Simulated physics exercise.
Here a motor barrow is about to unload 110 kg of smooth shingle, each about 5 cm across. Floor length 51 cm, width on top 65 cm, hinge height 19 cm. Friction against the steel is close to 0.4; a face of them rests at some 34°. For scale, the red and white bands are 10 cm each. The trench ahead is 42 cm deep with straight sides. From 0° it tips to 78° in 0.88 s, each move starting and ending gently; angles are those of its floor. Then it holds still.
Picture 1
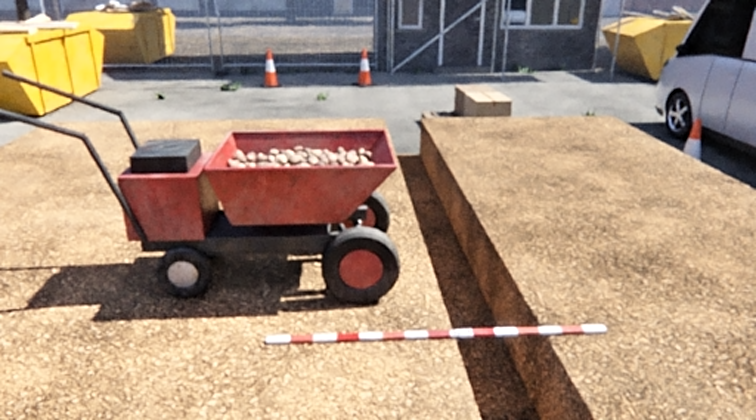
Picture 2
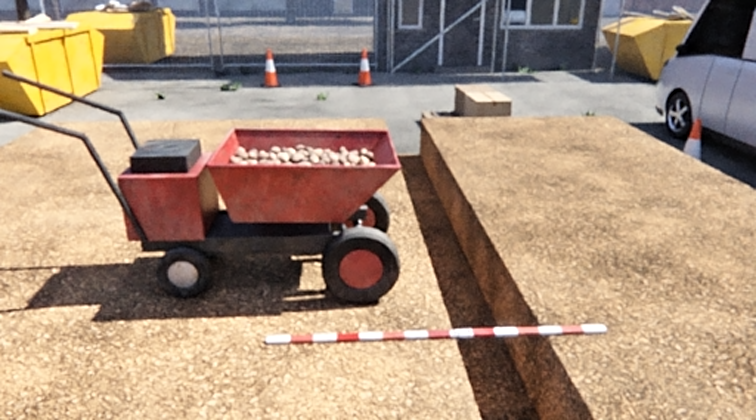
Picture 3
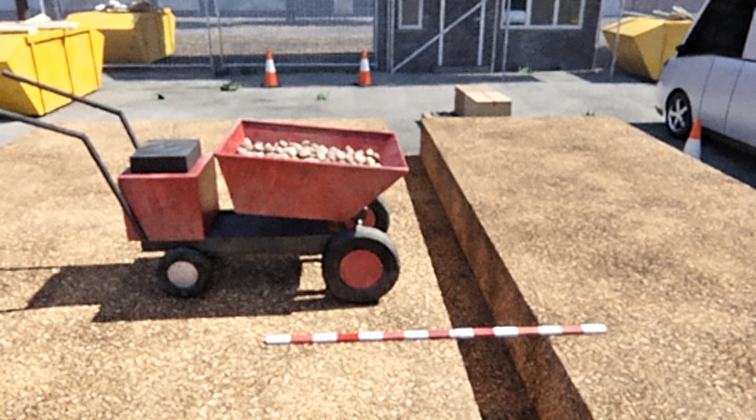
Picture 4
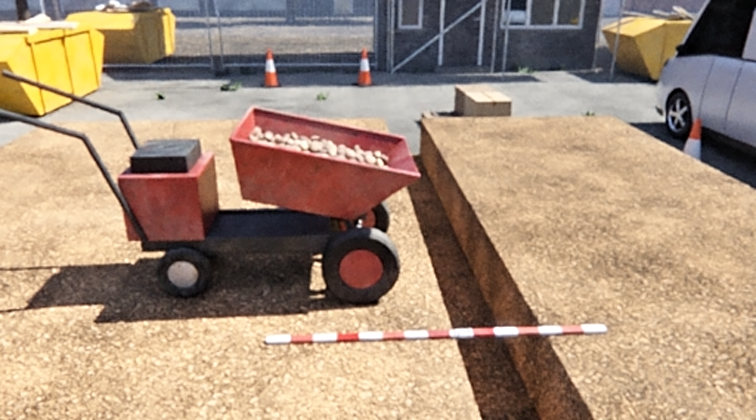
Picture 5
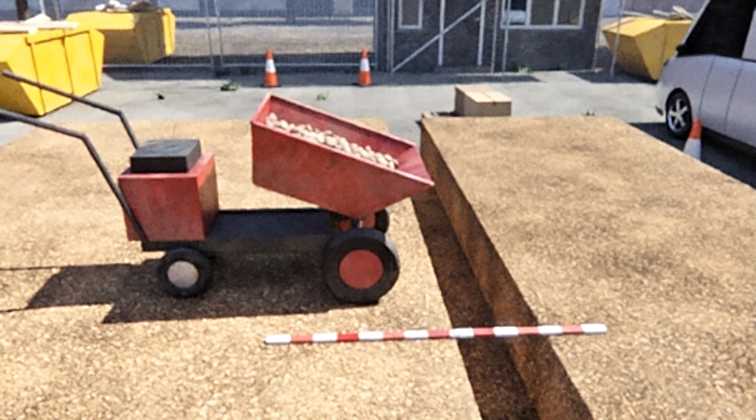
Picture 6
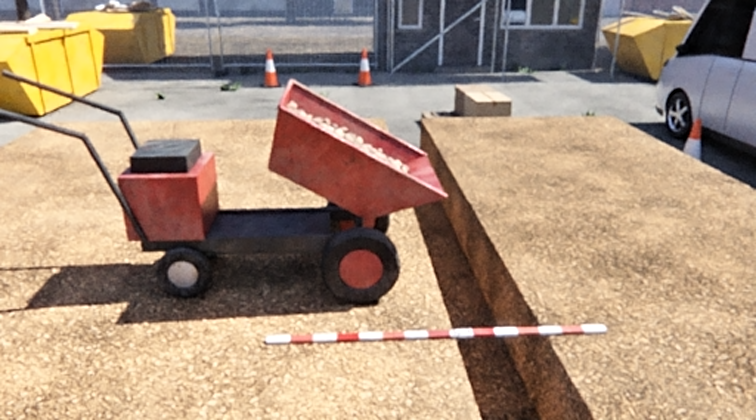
A red motor barrow loaded with pale rounded stones stands on brown gravelly ground in a sunlit yard, seen side-on from slightly above. Its handles point left, with a narrow trench and raised bank to its right, a red-and-white striped pole in front, and orange cones, yellow skips and a pale vehicle behind. The barrow's skip tilts steadily forward to the right, its rear rising, while the wheels and camera stay still.
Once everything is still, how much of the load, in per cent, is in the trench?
Some 74 per cent of it.
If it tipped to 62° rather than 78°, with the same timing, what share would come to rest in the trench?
It would be near 70 per cent.
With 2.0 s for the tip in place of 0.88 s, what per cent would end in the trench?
It would be near 85 per cent.
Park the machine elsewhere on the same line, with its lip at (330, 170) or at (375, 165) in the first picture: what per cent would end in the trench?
Near 85 per cent from the first place, 95 from the second.
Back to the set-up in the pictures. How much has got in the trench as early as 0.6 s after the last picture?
About 45 per cent by then.
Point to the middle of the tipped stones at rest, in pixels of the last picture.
Their middle is at about (484, 323).
Then, 0.3 s after the last picture the floor is at 66°, 100 % in the skip; the foremost stones are at (459, 223).
Then, 0.6 s after the last picture the floor is at 78°, 44 % in the skip, 44 % in the trench, 12 % past the trench; the foremost stones are at (547, 271).
Then, 1.0 s after the last picture the floor is at 78°, 3 % in the skip, 71 % in the trench, 26 % past the trench; the foremost stones are at (650, 261).
Then, 2.9 s after the last picture the floor is at 78°, 0 % in the skip, 74 % in the trench, 26 % past the trench; the foremost stones are at (744, 252).
